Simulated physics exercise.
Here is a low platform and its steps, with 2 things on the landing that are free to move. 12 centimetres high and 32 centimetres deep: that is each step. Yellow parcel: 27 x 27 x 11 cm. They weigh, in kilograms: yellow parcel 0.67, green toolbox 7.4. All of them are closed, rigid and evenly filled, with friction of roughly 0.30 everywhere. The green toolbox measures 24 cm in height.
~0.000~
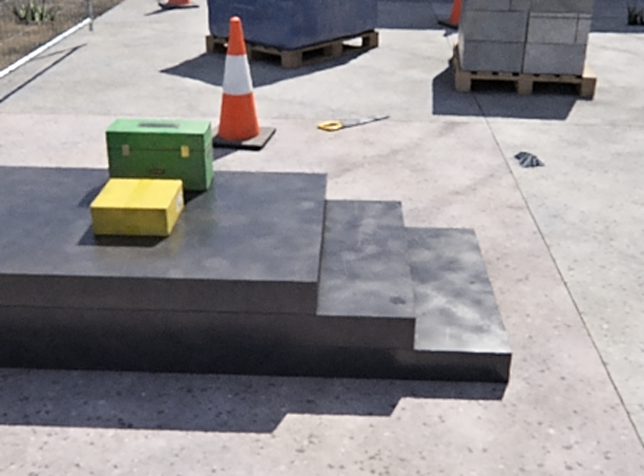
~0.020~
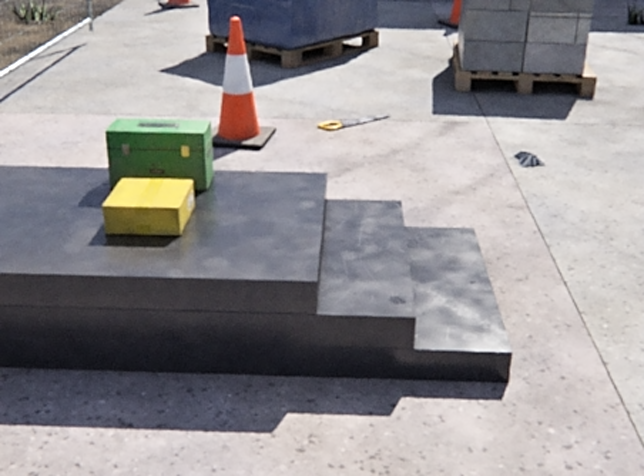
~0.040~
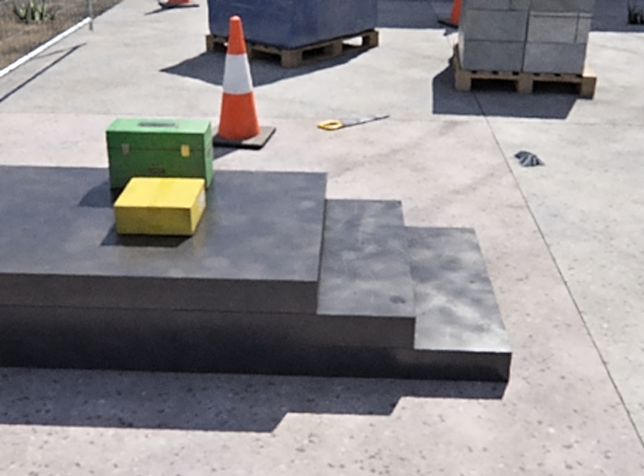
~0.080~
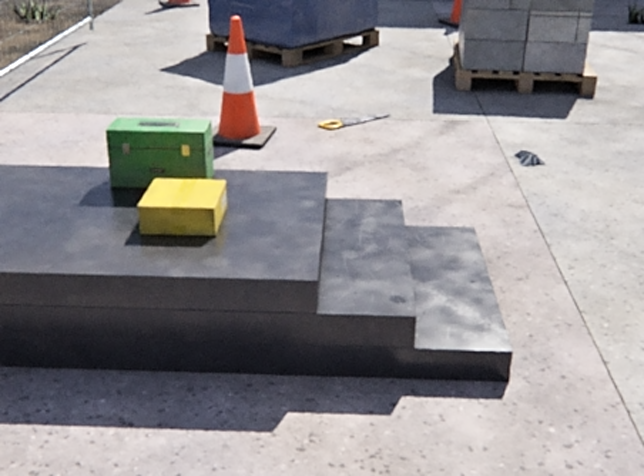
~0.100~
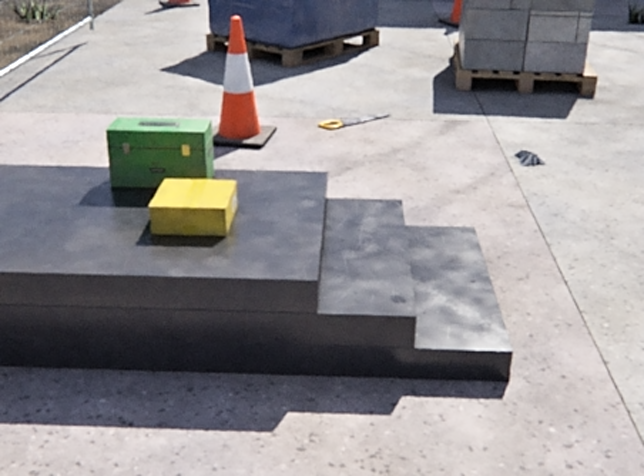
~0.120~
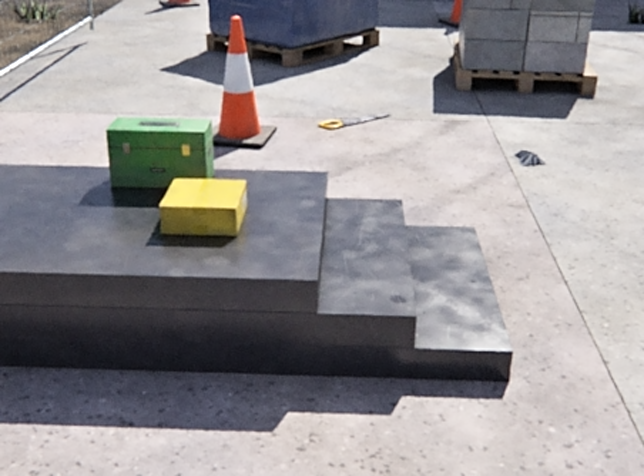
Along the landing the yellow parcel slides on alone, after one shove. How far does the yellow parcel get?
Ends among the steps.
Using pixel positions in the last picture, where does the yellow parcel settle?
Around (378, 241).
After 0.22 s, 26 cm of landing left; yellow parcel near (251, 208).
After 0.42 s, 1 cm of landing left; yellow parcel near (319, 210).
After 0.62 s, 14 cm past the top edge and 6 cm lower; yellow parcel near (362, 227).
At rest (1.2 s), 20 cm past the top edge and 12 cm lower; green toolbox in place, give or take 12 cm. Seen from the same camera at the end, yellow parcel near (378, 241).
